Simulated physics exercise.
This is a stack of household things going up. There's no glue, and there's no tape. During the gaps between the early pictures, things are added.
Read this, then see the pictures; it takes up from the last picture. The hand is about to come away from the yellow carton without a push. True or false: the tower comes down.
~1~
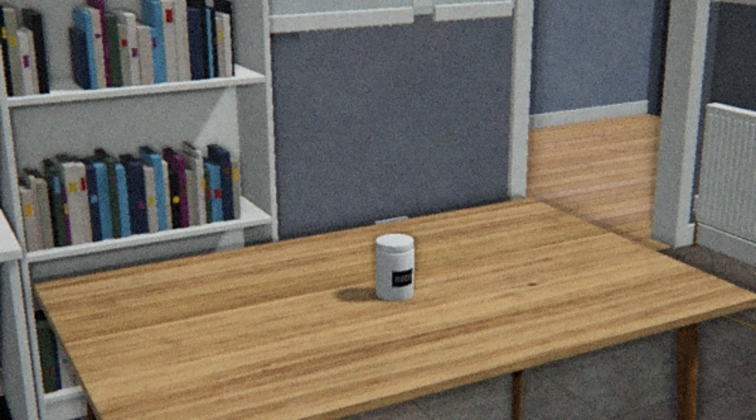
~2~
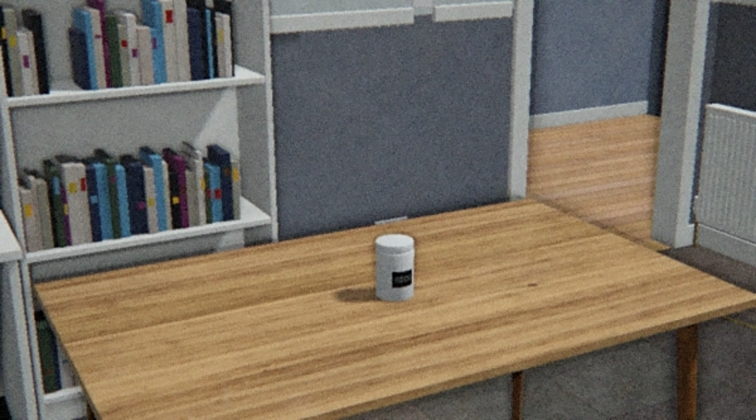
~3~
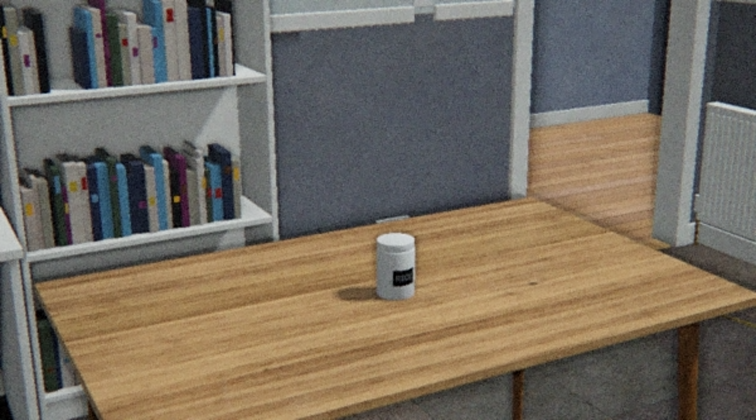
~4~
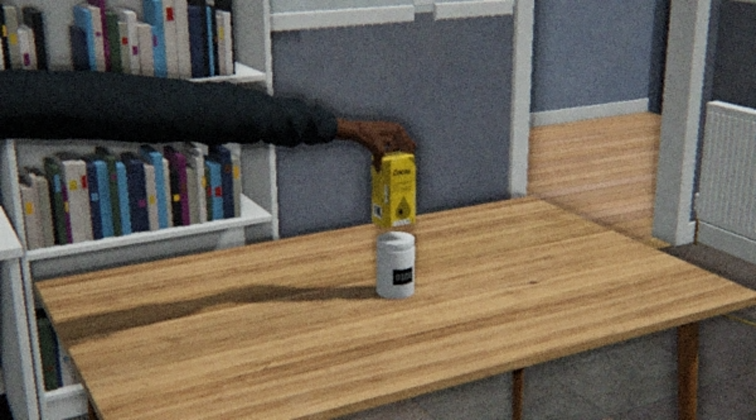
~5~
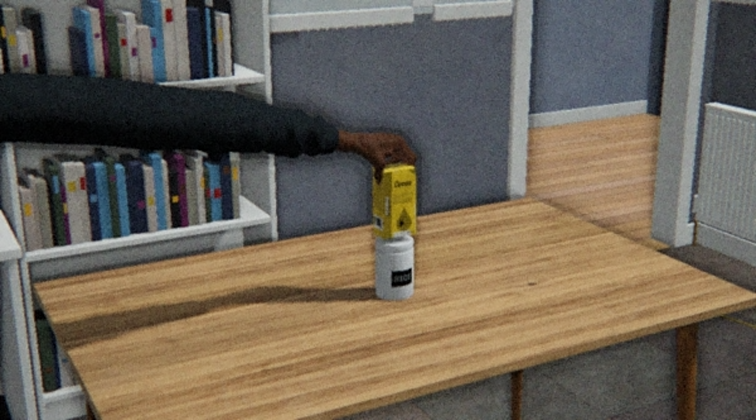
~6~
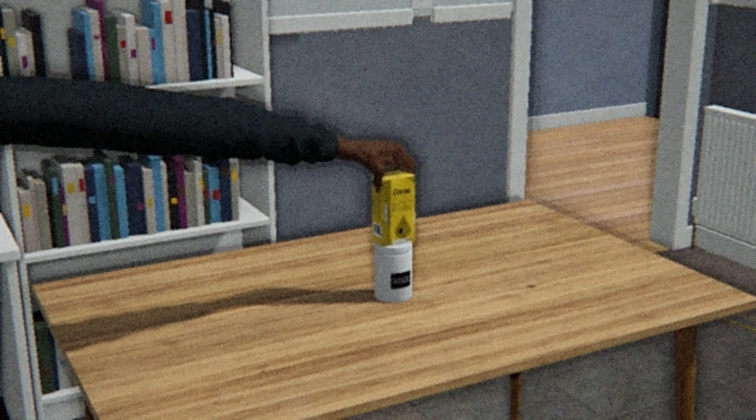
False.
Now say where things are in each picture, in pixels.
The last thing is not in view yet; white jar (395, 267), in the first frame.
The last thing is not in view yet; white jar (395, 268), in the second frame.
The last thing is not in view yet; white jar (396, 266), in the third frame.
Coming down; yellow carton (393, 189); white jar (395, 265), in the fourth frame.
Coming down; yellow carton (394, 201); white jar (394, 267), in the fifth frame.
Set down, still held; yellow carton (393, 208); white jar (393, 269), in the sixth frame.
Then, 0.20 s later than the last frame, all is still.
Then, 0.60 s later than the last frame, yellow carton resting near (393, 209).
When it is over, both as before. End places, in pixels of the last picture, yellow carton near (393, 209). The pile stays up.
